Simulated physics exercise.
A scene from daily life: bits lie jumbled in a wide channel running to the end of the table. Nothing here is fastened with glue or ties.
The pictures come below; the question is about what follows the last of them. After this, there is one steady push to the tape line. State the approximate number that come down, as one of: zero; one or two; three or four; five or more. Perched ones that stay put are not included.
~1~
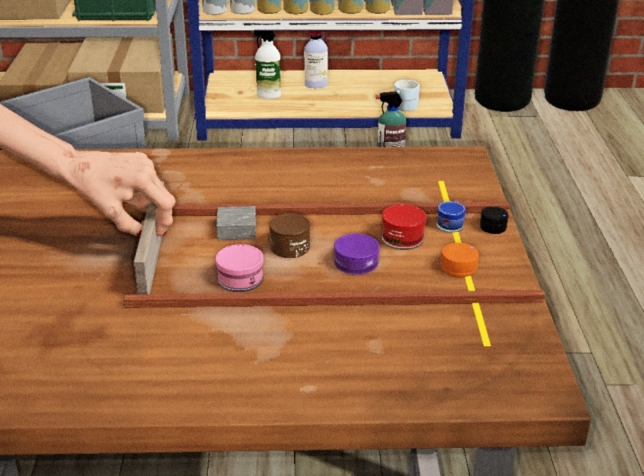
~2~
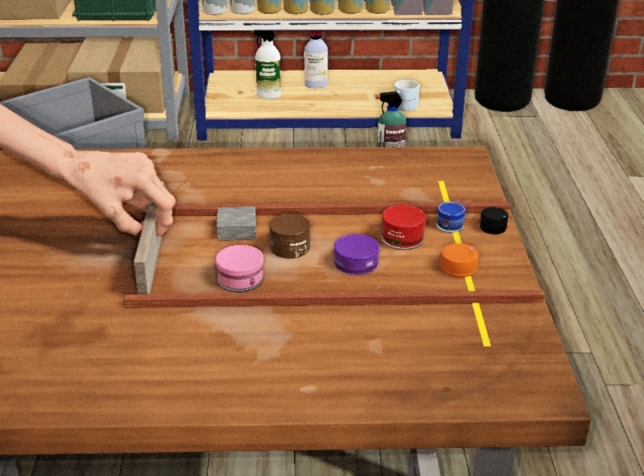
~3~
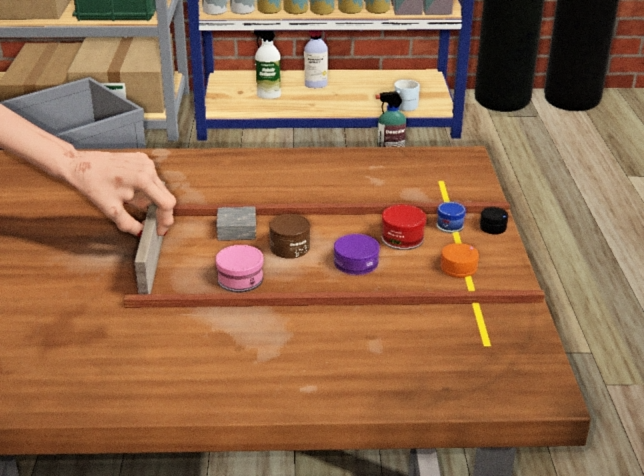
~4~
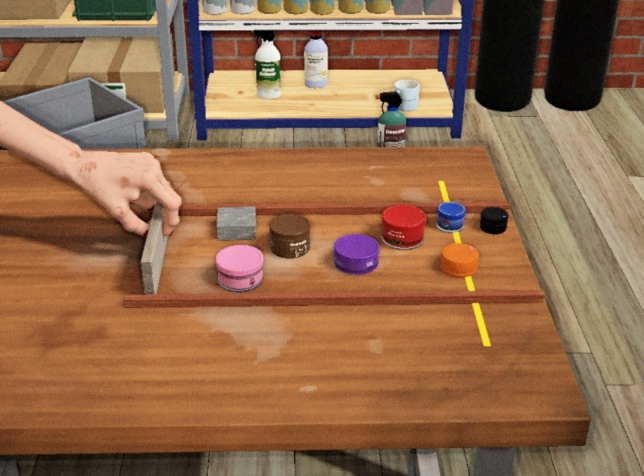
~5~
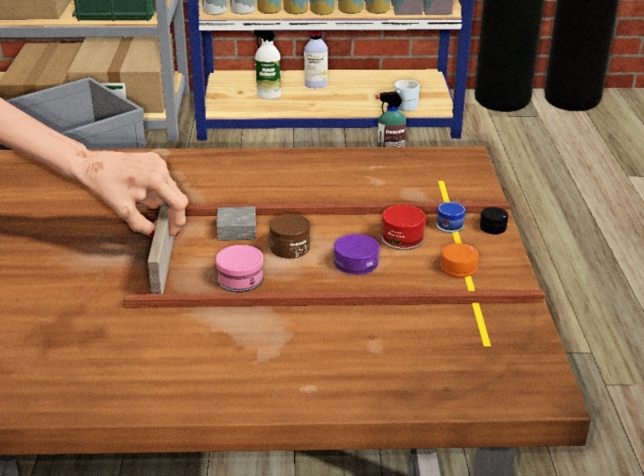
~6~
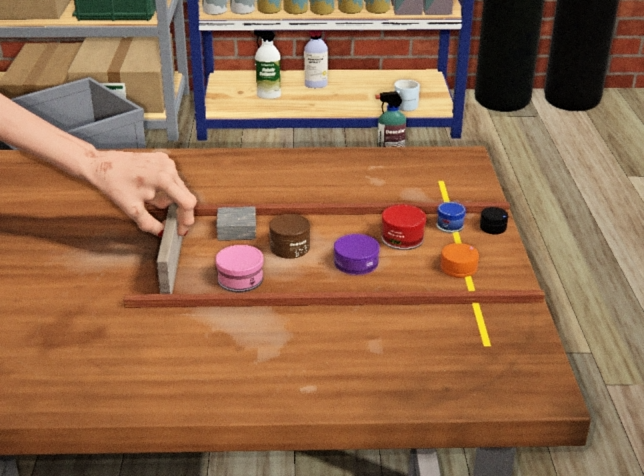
Approximate number down: One or two.
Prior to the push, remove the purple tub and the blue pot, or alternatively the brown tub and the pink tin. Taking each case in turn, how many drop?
You'd count 1 the first time and 1 the second time.
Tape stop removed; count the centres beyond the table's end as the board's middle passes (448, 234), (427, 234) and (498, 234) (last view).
2, 0 and 5.
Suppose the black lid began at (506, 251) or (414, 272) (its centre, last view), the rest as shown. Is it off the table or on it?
Taking the two spots in turn, it gets knocked off and then stays put.
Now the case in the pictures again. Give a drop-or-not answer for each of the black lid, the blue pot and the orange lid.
Result - black lid fallen, blue pot retained, orange lid fallen.
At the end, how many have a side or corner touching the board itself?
3 of them.
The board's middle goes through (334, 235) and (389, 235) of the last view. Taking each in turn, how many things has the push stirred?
The first number is 4, the next one 7.
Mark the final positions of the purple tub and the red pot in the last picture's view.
One ends up near (521, 253) and the other near (517, 227).
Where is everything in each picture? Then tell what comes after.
Black lid (494, 220); blue pot (451, 217); orange lid (459, 260); board (152, 237); tape (461, 253), in the first picture.
Blue pot (451, 218); pink tin (240, 268), in the second picture.
Orange lid (459, 260); purple tub (356, 255), in the third picture.
Black lid (494, 220); brown tub (290, 236), in the fourth picture.
Blue pot (451, 218); board (165, 237), in the fifth picture.
Black lid (494, 220); blue pot (451, 218); orange lid (459, 260); board (173, 237); tape (461, 253), in the sixth picture.
Soon after, none off yet; black lid at rest near (494, 220); blue pot at rest near (451, 218); orange lid at rest near (459, 260).
In the end, the number that fall off is one or two; gone, orange lid and black lid.
